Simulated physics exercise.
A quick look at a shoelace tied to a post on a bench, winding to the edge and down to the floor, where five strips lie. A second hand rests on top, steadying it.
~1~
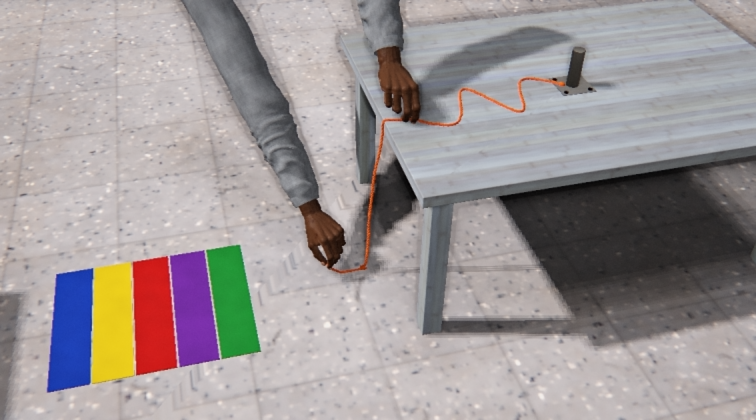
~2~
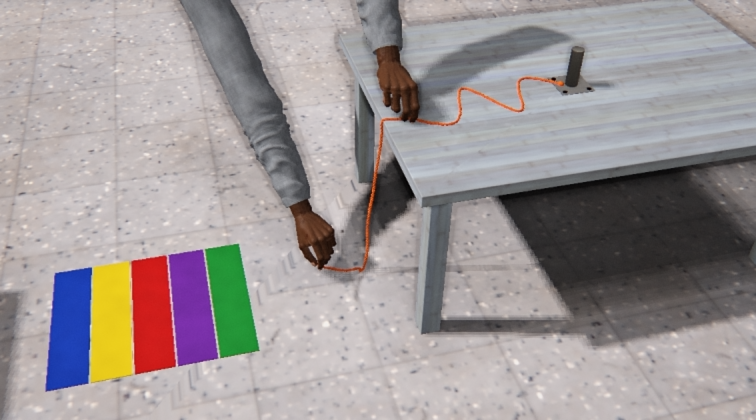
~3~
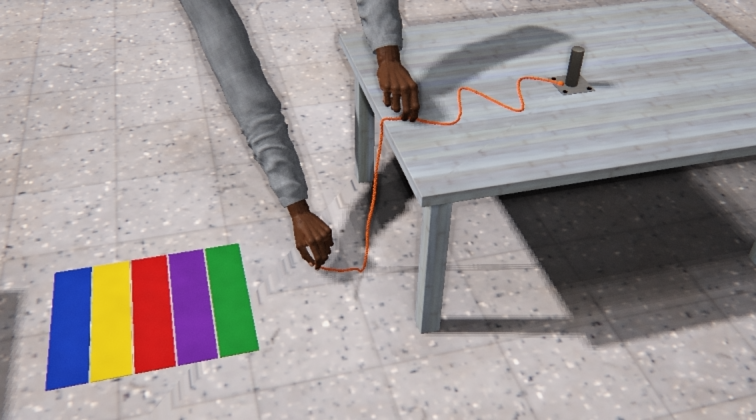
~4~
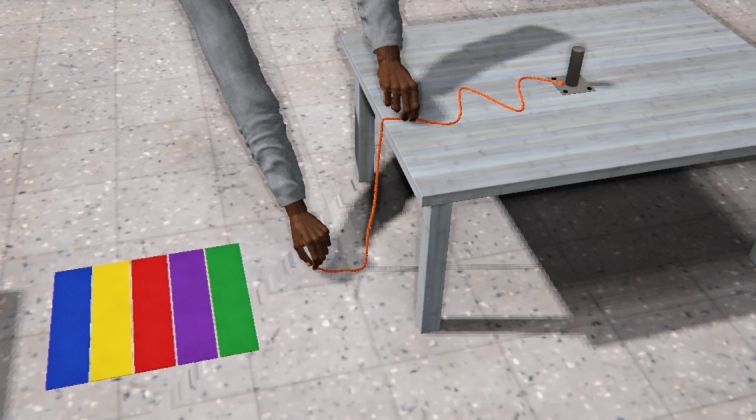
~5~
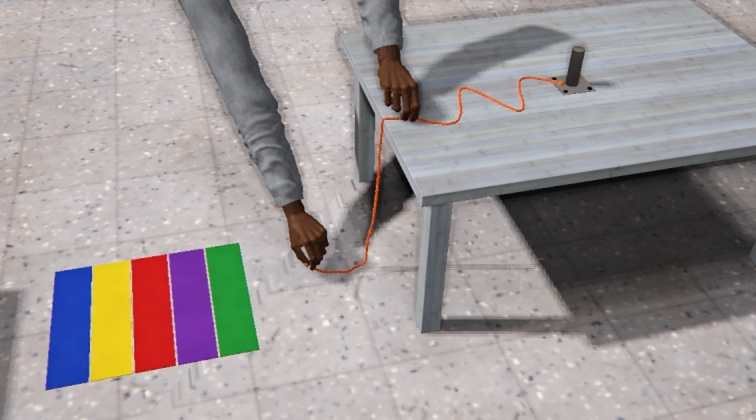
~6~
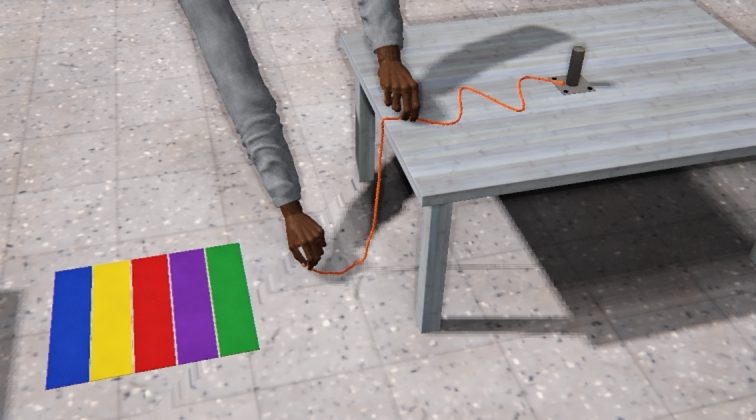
On a floor beside a bench, one hand rested on an orange lace tied to a post while the other held its low end and shifted it slightly left, toward five coloured strips.
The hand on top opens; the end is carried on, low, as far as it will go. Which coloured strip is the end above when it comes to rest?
The blue one.
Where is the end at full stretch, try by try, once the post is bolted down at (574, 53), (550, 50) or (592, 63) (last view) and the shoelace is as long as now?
First close to (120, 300), next close to (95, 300), last close to (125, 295).
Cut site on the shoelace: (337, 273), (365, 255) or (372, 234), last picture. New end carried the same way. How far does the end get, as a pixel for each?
One spot per try: (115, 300), (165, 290), and (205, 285).
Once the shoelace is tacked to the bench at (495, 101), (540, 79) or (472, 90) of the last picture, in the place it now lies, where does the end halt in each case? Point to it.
In order: (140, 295), then (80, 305), then (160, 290).
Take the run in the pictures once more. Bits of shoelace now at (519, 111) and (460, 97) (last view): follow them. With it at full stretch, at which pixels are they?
At (466, 103), then (383, 120).
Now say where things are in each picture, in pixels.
The first picture shows end (327, 265); green (238, 333); purple (197, 341); red (156, 349); yellow (113, 357); blue (70, 365).
The second picture shows end (318, 265); shoelace through (525, 78) (501, 105) (461, 109) (396, 119) (374, 186) (367, 255).
The third picture shows end (315, 265).
The fourth picture shows end (313, 265); shoelace through (525, 78) (501, 104) (461, 108) (396, 119) (376, 185) (366, 254).
The fifth picture shows end (310, 266).
The sixth picture shows end (308, 266); shoelace through (526, 78) (501, 104) (462, 108) (396, 119) (379, 185) (366, 253).
Soon after, end near (153, 292); over red.
Then, end near (101, 301); over yellow.
At full stretch, end near (69, 306); over blue. It gets as far as the blue strip.
